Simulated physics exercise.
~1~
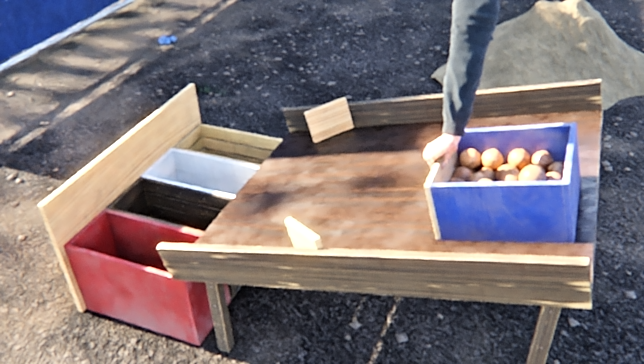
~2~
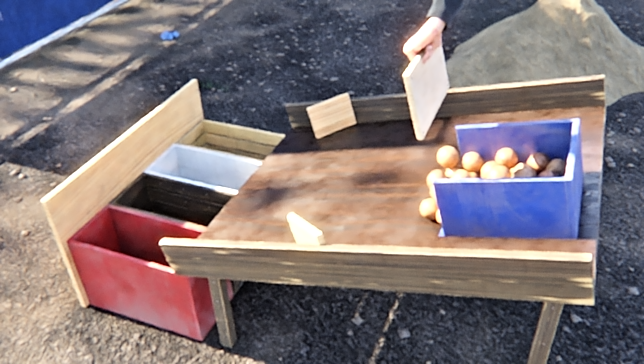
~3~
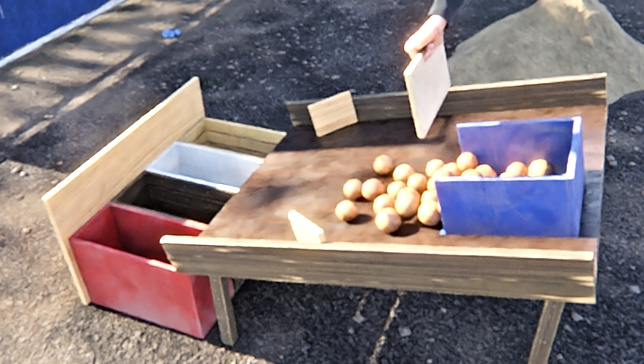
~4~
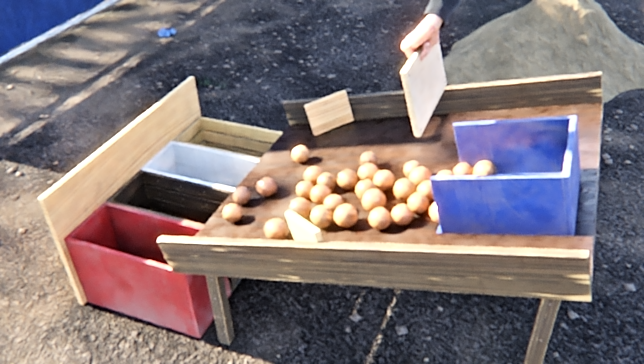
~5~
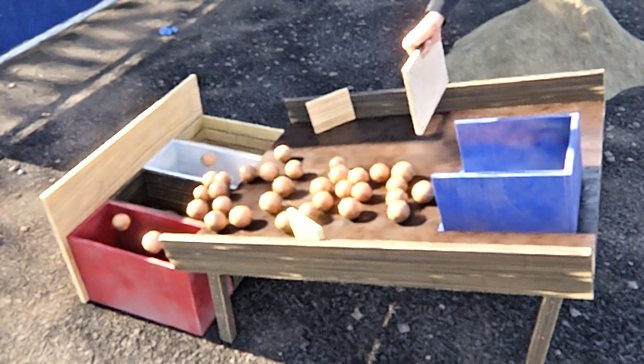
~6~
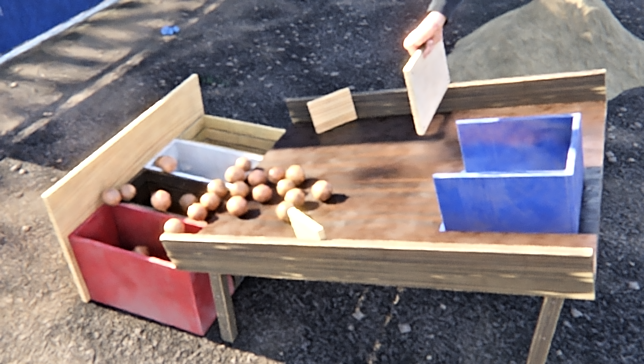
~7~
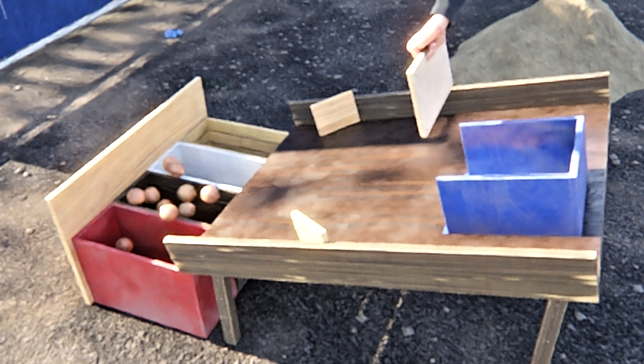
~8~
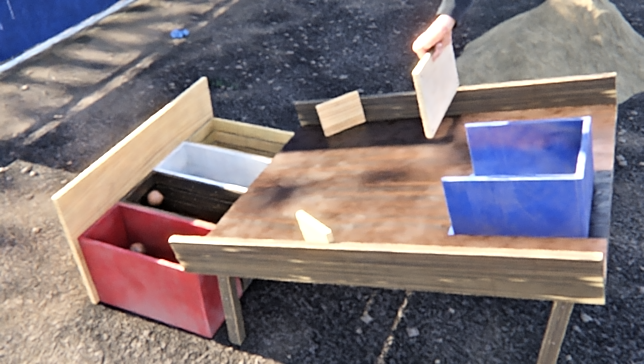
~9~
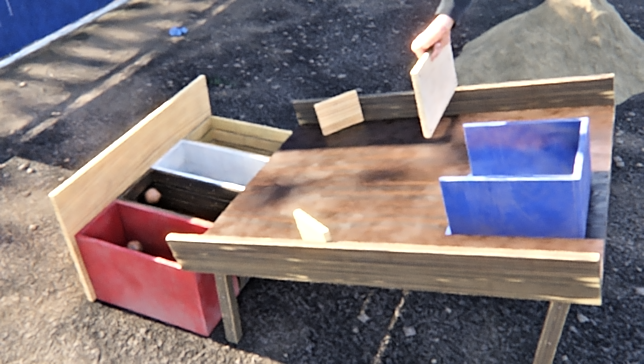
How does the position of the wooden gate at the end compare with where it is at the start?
At the start the gate is down at the left side of the blue pen, holding the balls in. By the end it is higher up, held by a hand clear of the pen above the far side of the table.
